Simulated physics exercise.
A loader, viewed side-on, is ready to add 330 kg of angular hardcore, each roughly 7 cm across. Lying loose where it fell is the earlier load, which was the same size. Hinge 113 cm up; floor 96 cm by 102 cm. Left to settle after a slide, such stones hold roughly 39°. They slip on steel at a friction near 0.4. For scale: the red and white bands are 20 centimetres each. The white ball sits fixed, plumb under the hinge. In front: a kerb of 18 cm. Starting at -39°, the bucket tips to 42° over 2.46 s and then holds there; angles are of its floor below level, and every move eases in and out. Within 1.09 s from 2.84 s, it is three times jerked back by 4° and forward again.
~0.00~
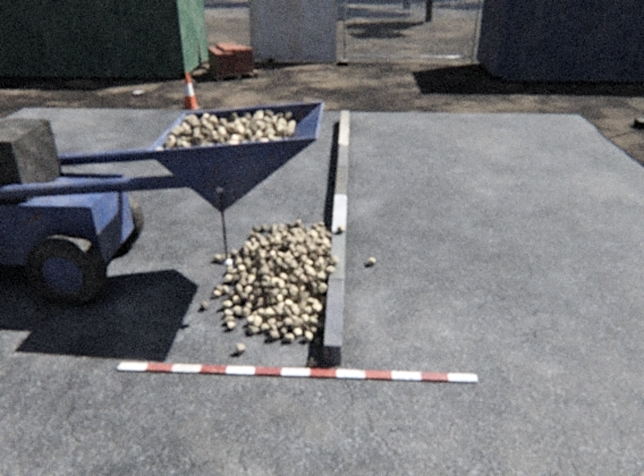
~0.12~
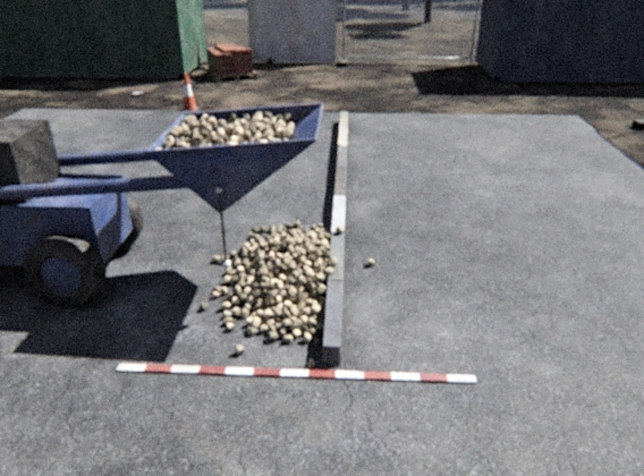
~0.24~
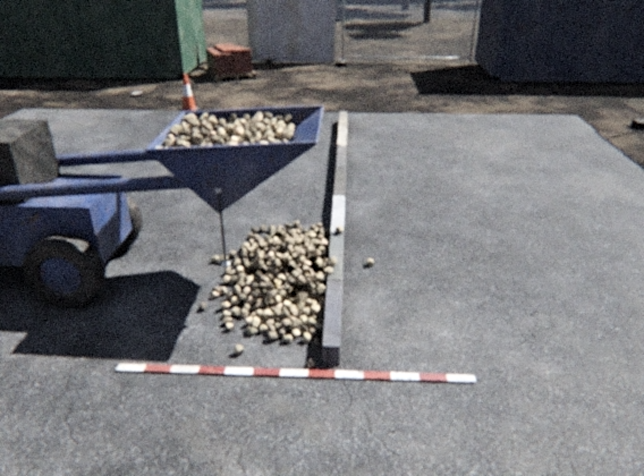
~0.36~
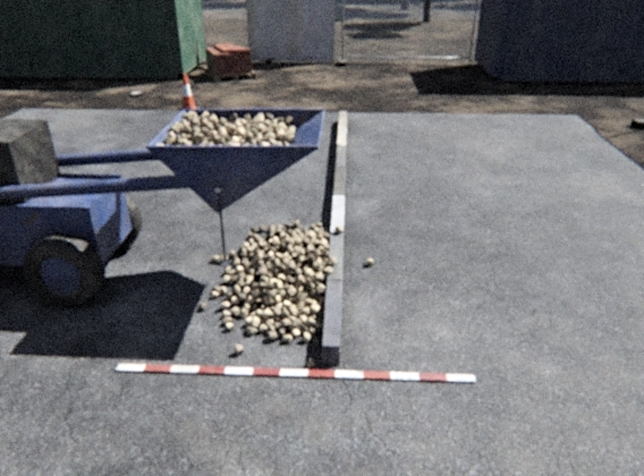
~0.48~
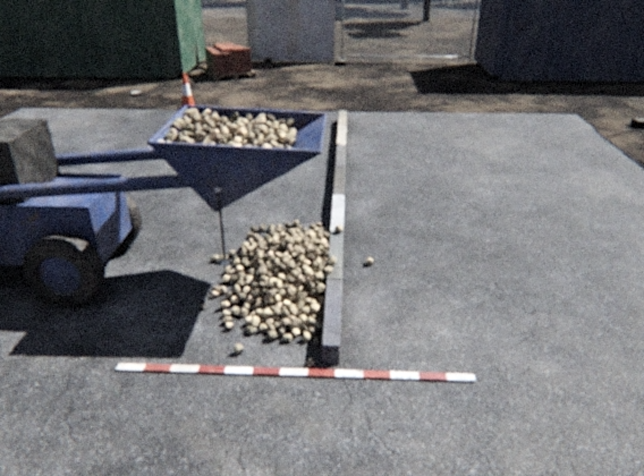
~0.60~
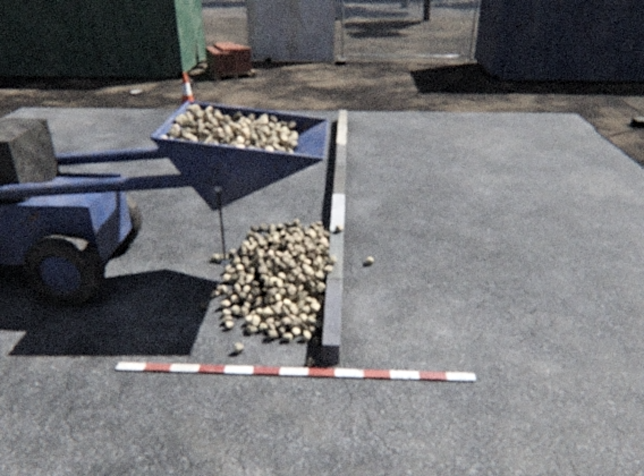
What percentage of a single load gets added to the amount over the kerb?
40 %.
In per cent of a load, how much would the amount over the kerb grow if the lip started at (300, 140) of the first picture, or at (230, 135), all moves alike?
Near 20 in a hundred, then near 0 in a hundred.
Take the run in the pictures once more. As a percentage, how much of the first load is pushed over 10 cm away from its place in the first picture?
Roughly 0 percent.
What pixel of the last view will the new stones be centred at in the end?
(328, 263).
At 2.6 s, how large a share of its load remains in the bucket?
Near 20 per cent of the load is held.
After 1.8 s the floor is at 29°; in per cent of one load, 100 in the bucket, 100 on this side of the kerb; the foremost stones are at (335, 252).
After 2.6 s the floor is at 42°; in per cent of one load, 22 in the bucket, 159 on this side of the kerb, 19 over the kerb; the foremost stones are at (399, 269).
After 4.4 s the floor is at 42°; in per cent of one load, 0 in the bucket, 160 on this side of the kerb, 40 over the kerb; the foremost stones are at (439, 276).
After 7.0 s the floor is at 42°; in per cent of one load, 0 in the bucket, 160 on this side of the kerb, 40 over the kerb; the foremost stones are at (439, 276). Net gain over the kerb, 40.
